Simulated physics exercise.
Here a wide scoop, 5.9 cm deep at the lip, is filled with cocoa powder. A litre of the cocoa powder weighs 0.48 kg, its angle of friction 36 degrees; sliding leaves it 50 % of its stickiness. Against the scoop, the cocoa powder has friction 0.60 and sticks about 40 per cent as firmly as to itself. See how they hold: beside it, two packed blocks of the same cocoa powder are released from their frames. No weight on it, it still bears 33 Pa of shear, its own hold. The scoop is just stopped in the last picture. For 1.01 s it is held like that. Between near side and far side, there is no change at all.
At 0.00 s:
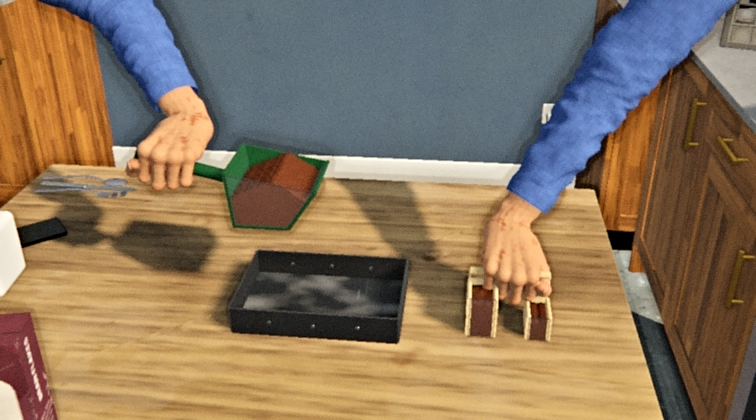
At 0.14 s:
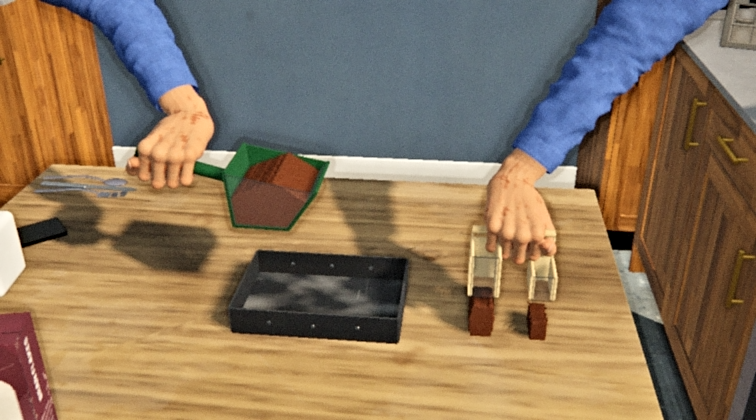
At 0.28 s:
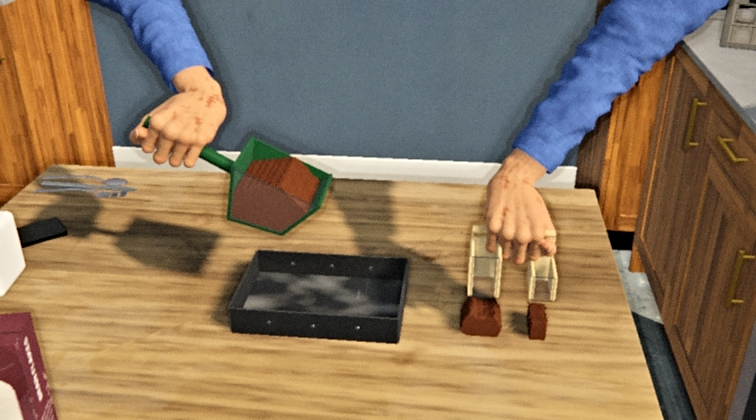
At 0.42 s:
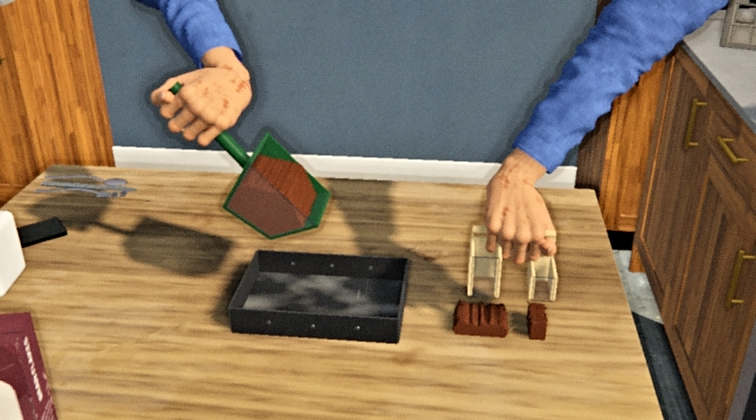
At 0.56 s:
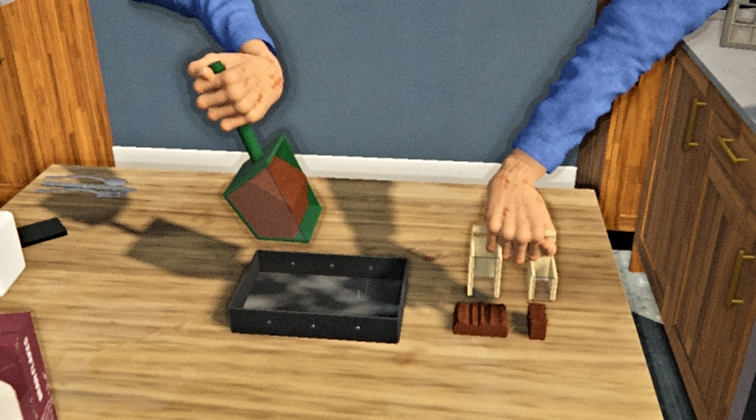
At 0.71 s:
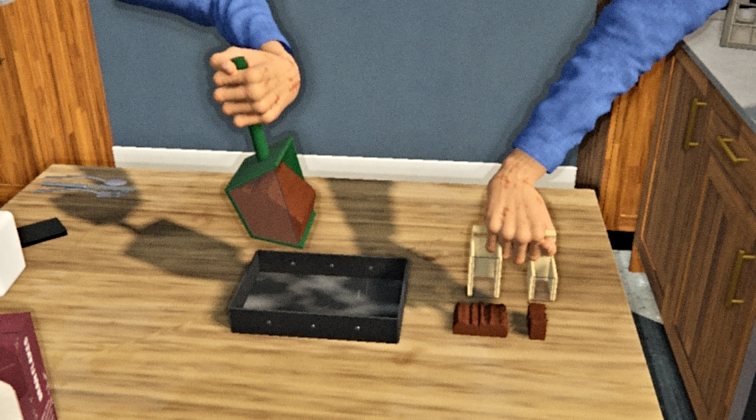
A person's right-side hand uncovered two brown blocks, and the taller one slumped while the smaller kept its shape; the other hand tilted a green scoop of brown powder steeply downward behind a black tray.
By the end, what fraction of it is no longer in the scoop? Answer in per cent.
Close to 38 percent is no longer in the scoop.
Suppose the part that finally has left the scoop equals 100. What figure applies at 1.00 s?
It comes to about 80 percent.
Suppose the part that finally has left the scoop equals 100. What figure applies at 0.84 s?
Close to 30 percent.
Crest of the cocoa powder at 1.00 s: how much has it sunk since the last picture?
Roughly 0.5 centimetres, give or take.
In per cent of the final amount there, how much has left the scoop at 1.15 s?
I'd reckon around 90 per cent.
By 0.84 s, the scoop is at 67 degrees and 12 % has left it.
By 1.00 s, the scoop is at 67 degrees and 32 % has left it.
By 1.15 s, the scoop is at 67 degrees and 35 % has left it.
By 1.31 s, the scoop is at 67 degrees and 38 % has left it.
By 1.41 s, at the end, the scoop is at 67 degrees and 38 % has left it.
